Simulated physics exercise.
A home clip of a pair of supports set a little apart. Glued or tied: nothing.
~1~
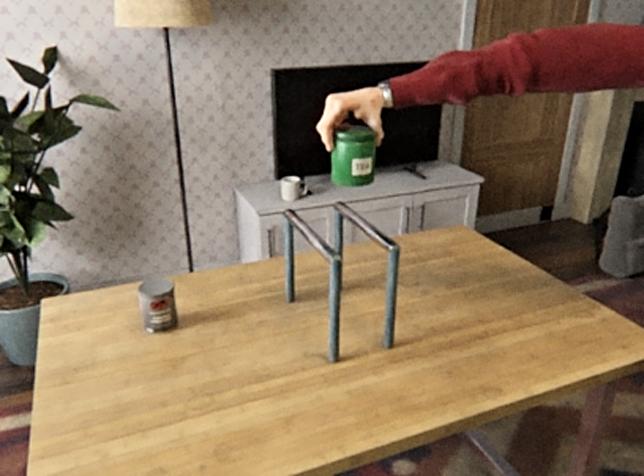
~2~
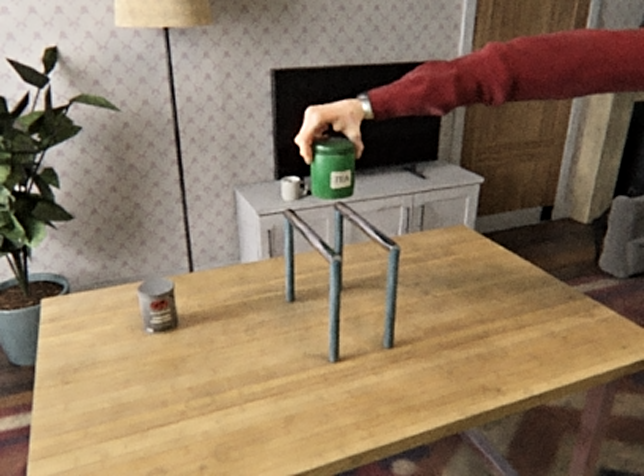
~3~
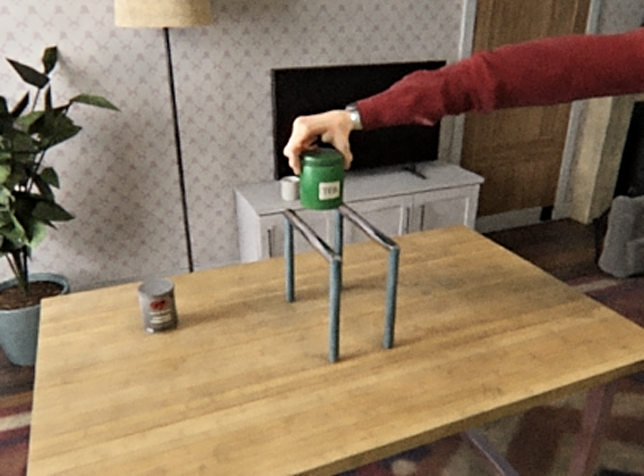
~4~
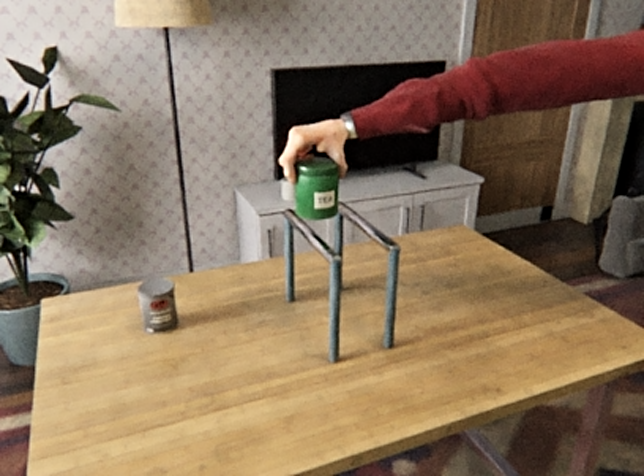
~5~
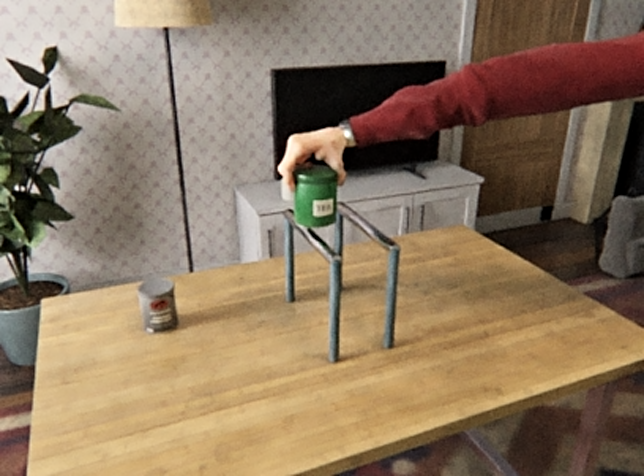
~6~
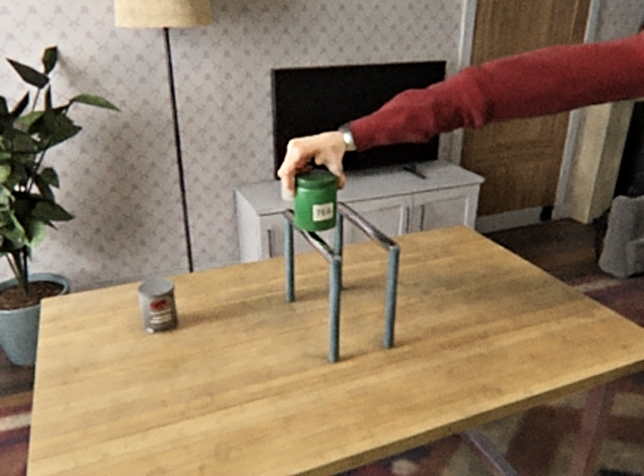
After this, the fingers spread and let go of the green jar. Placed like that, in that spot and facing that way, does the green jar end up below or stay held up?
It remains up top.
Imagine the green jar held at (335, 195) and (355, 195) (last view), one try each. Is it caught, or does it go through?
Passes; held.
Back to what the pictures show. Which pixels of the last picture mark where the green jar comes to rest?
End position, last frame: About (337, 220).
Then, 0.32 s later than the last frame, green jar tilted by 52° near (334, 215).
Then, 0.66 s later than the last frame, green jar tilted by 55° near (337, 220).
When it is over, lying over on the stand or table, green jar; grey tin as before. End places, in pixels of the last picture, green jar near (337, 220). The jar lodges.
